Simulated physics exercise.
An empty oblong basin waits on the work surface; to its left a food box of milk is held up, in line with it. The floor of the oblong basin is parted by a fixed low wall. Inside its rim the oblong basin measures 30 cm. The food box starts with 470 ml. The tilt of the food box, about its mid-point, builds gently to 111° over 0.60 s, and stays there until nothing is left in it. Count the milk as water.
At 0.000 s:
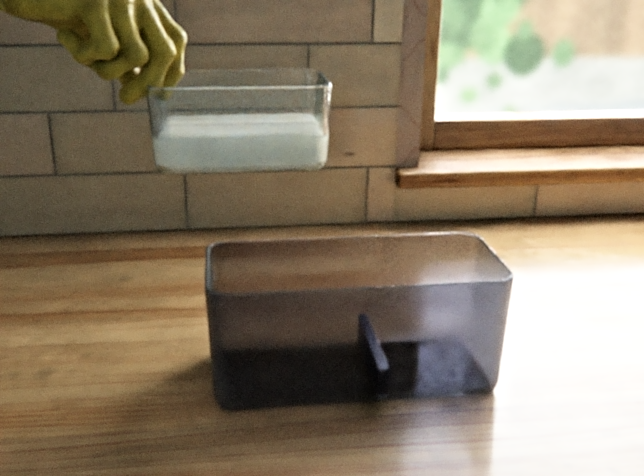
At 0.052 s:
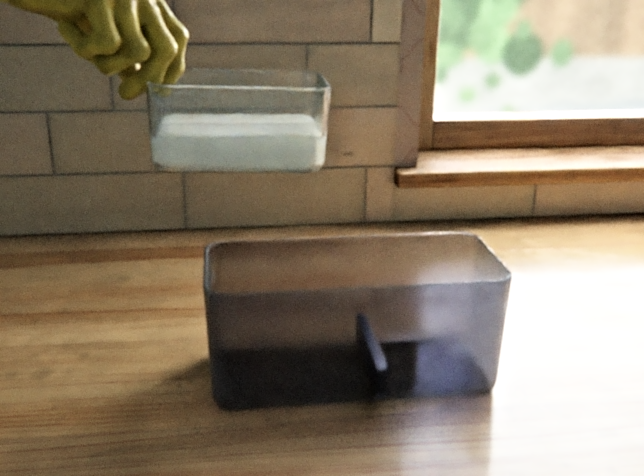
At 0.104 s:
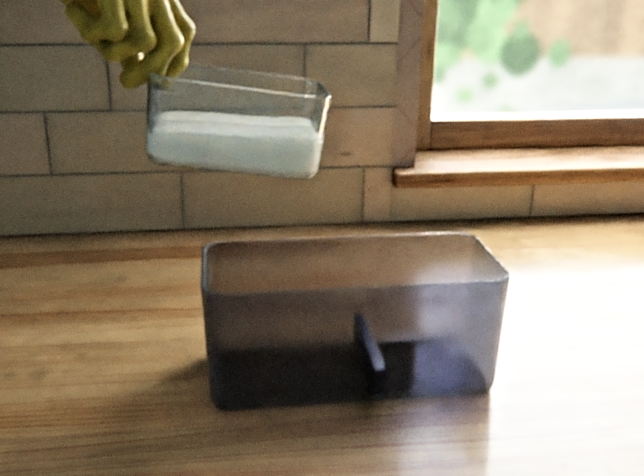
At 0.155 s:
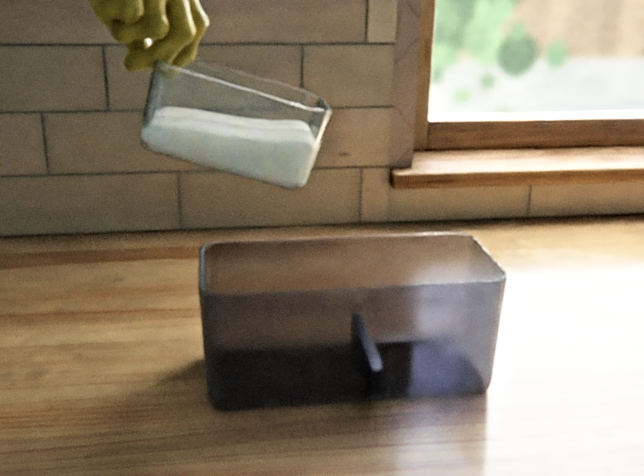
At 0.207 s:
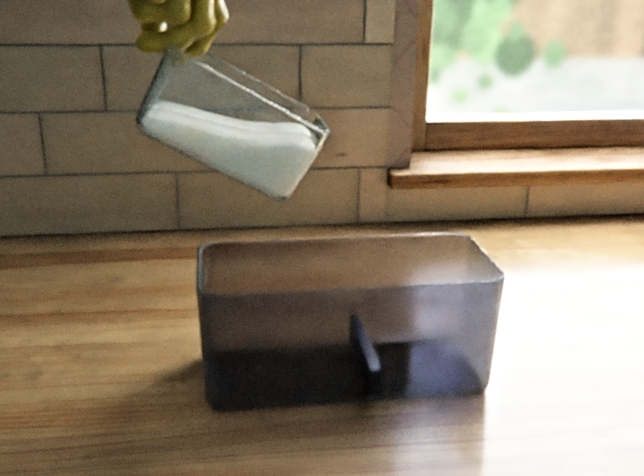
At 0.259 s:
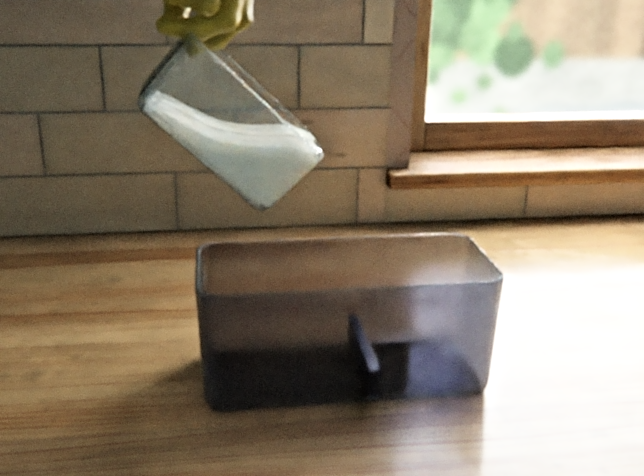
A gloved hand held a clear container of white liquid above an empty, dark see-through basin on a wooden counter, then steadily tilted it down to the right until it was steeply slanted.
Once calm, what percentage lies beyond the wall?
About 24 per cent.
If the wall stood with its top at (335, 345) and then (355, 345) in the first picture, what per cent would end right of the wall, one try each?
In turn about 60 and 45 per cent.
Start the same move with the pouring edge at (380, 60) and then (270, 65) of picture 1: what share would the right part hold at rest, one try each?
In turn about 60 and 15 per cent.
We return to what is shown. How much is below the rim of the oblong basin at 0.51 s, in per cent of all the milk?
About 46 per cent.
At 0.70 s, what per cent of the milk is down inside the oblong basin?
Some 94 per cent.
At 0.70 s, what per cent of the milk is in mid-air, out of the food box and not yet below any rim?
Some 5 per cent.
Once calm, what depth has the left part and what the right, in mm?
Some 16 mm on the left and 8 mm on the right.
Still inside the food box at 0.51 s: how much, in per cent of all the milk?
About 14 per cent.
After 0.51 s the tilt is 105° and 13 per cent is still to pour, 39 is left of the wall and 8 right of it.
After 0.70 s the tilt is 111° and 1 per cent is still to pour, 74 is left of the wall and 19 right of it.
After 0.89 s the tilt is 111° and 0 per cent is still to pour, 74 is left of the wall and 23 right of it.
After 1.10 s the tilt is 111° and 0 per cent is still to pour, 74 is left of the wall and 24 right of it.
In the end 74 per cent lies left of the wall, 24 right of it and 3 outside.
